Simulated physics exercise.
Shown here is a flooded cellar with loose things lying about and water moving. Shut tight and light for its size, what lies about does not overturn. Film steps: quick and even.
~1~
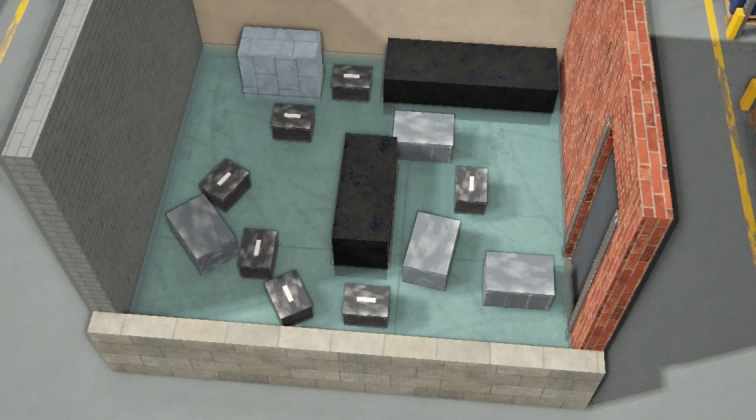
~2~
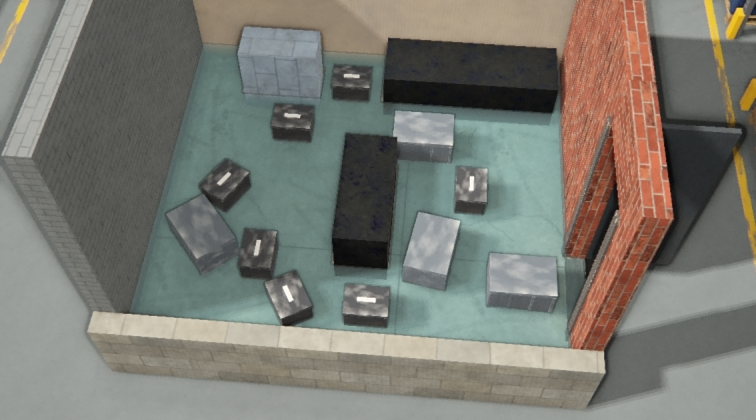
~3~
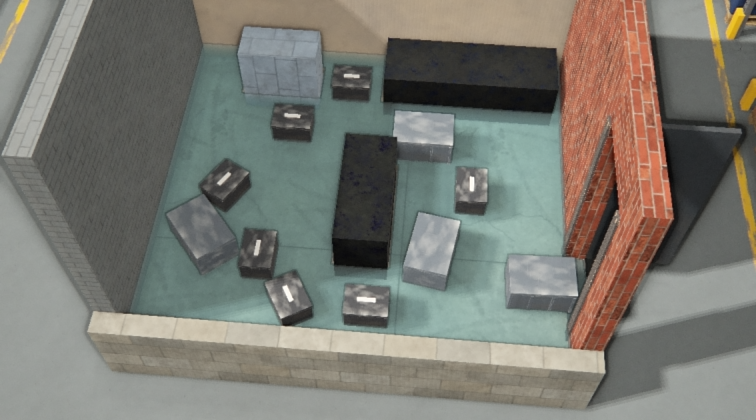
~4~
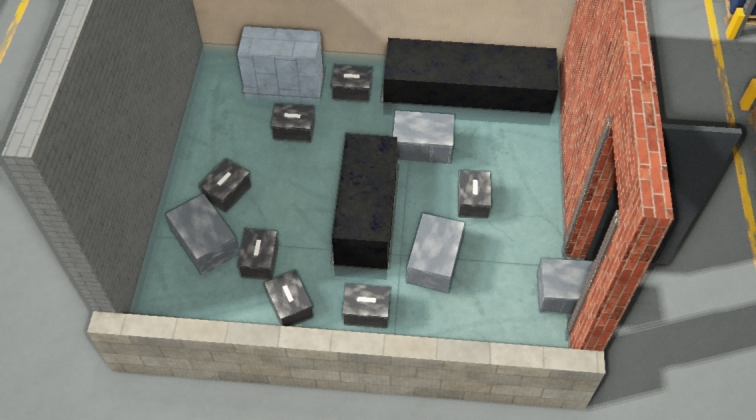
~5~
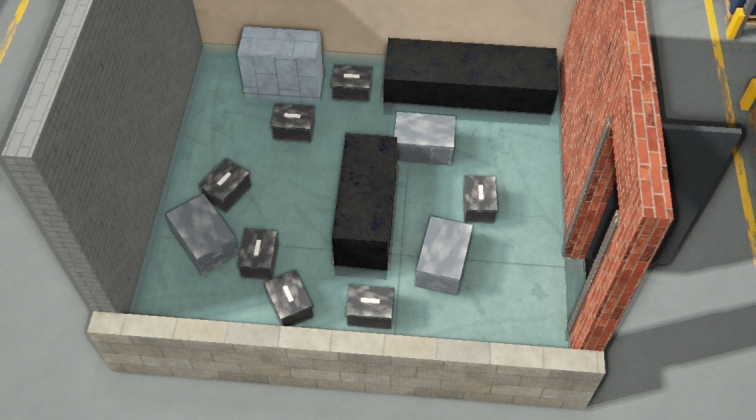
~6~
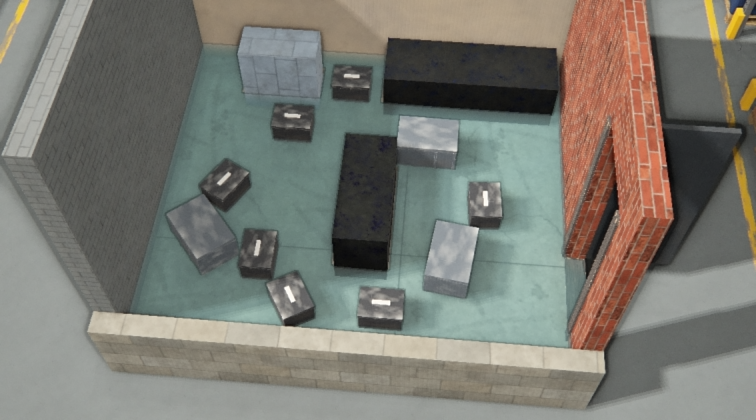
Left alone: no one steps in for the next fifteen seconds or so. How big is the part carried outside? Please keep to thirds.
Keeping to thirds, one to two thirds.
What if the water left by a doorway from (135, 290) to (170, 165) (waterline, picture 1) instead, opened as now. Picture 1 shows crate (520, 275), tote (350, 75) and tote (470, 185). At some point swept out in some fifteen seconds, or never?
Taken in that order, the answers are not lost, swept away, not lost.
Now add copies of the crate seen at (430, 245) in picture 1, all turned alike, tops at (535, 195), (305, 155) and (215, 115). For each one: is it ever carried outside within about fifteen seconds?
Result list, first to last: Leaves, does not leave, does not leave.
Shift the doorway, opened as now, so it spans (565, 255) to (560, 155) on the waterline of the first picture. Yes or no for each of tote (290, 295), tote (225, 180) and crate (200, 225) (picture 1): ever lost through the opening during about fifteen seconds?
Per object, as asked: Flushed / not flushed / not flushed.
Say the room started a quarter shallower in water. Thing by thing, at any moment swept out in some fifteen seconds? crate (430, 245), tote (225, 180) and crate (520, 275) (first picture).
Ordered answer: Flushed away; retained; flushed away.
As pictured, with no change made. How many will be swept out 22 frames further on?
I count 4 altogether.
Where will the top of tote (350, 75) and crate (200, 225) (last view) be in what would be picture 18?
(402, 121) and (226, 244), roughly.
A moment on, 1 of 11 are out; 10 afloat.
Next, 3 of 11 are out; 8 afloat.
Later, 4 of 11 are out; 7 afloat.
In the end, 5 of 11 are out; 6 afloat.
